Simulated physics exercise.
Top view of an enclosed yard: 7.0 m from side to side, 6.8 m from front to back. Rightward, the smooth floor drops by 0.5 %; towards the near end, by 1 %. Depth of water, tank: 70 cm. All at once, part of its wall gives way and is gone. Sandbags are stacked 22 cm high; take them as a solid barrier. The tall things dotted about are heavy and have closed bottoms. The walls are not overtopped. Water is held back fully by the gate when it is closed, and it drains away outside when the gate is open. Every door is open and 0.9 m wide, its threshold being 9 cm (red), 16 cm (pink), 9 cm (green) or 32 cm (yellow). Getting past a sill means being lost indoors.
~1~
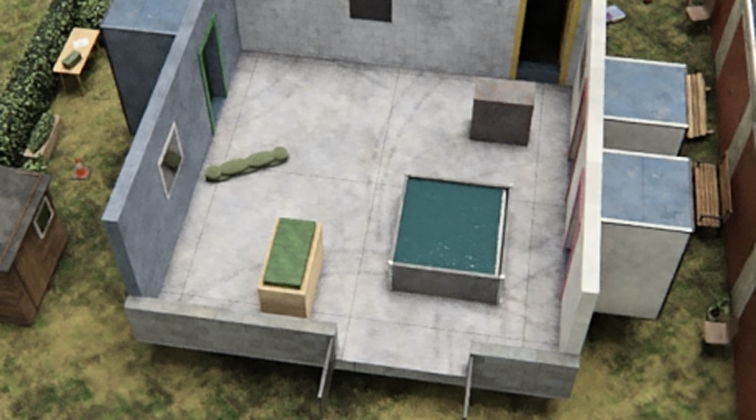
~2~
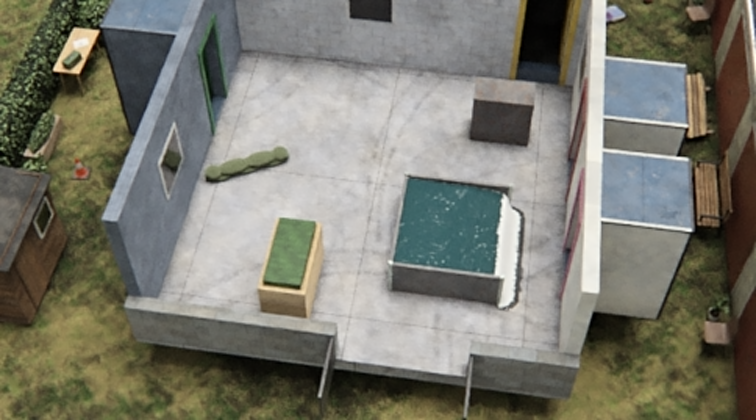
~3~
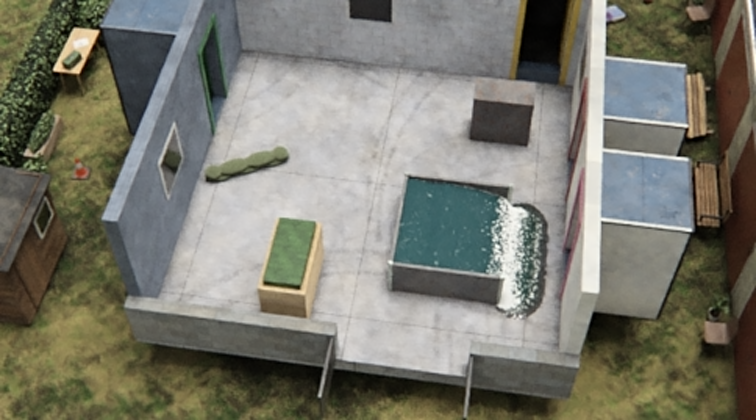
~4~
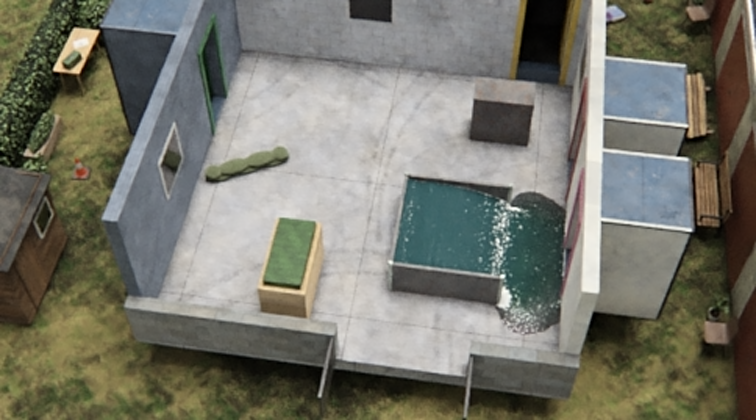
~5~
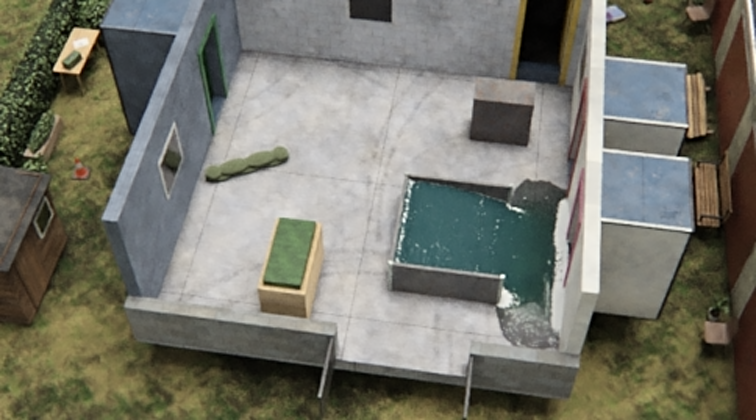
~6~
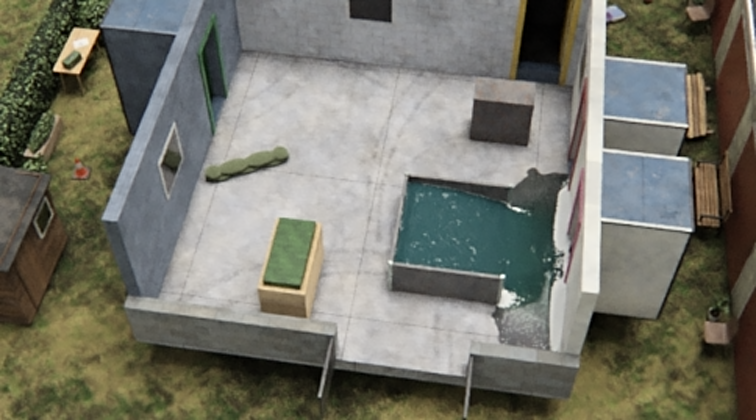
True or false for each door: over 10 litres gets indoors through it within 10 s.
Red door - true, pink door - true, green door - false, yellow door - false.
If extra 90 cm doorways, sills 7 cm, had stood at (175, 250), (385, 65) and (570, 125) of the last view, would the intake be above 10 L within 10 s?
Per doorway, in order: Insufficient / insufficient / sufficient.
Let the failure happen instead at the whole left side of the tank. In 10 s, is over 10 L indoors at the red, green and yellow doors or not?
Then: Red short of it, green short of it, yellow short of it.
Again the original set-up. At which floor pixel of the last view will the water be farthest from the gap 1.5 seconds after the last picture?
Somewhere about (566, 90).
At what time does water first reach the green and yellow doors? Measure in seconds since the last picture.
Arrival: Green 6.0 s, yellow 1.2 s.
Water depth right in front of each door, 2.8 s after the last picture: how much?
Measured in centimetres, the red door gives 10, the pink door 17, the green door 0 and the yellow door 19.
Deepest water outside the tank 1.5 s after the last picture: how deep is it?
About 42 cm.
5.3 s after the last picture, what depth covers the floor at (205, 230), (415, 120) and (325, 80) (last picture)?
Depth readings in turn - 0, 3, 2 cm.
Then, 0.7 s after the last picture water covers 15 % of the floor and is deepest (48 cm) near (556, 252); red door 16 cm at the sill, 2 L in, pink door 49 cm at the sill, 220 L in, green door not reached, yellow door not reached.
Then, 1.5 s after the last picture water covers 25 % of the floor and is deepest (42 cm) near (549, 375); red door 14 cm at the sill, 14 L in, pink door 35 cm at the sill, 382 L in, green door not reached, yellow door 22 cm at the sill, 0 L in.
Then, 2.8 s after the last picture water covers 45 % of the floor and is deepest (25 cm) near (538, 374); red door 10 cm at the sill, 22 L in, pink door 17 cm at the sill, 443 L in, green door not reached, yellow door 19 cm at the sill, 0 L in.
Then, 5.3 s after the last picture water covers 75 % of the floor and is deepest (13 cm) near (311, 315); red door 5 cm at the sill, 23 L in, pink door 9 cm at the sill, 446 L in, green door not reached, yellow door 7 cm at the sill, 0 L in.
Then, 9.3 s after the last picture water covers 95 % of the floor and is deepest (10 cm) near (538, 374); red door 6 cm at the sill, 23 L in, pink door 6 cm at the sill, 446 L in, green door 5 cm at the sill, 0 L in, yellow door 3 cm at the sill, 0 L in.
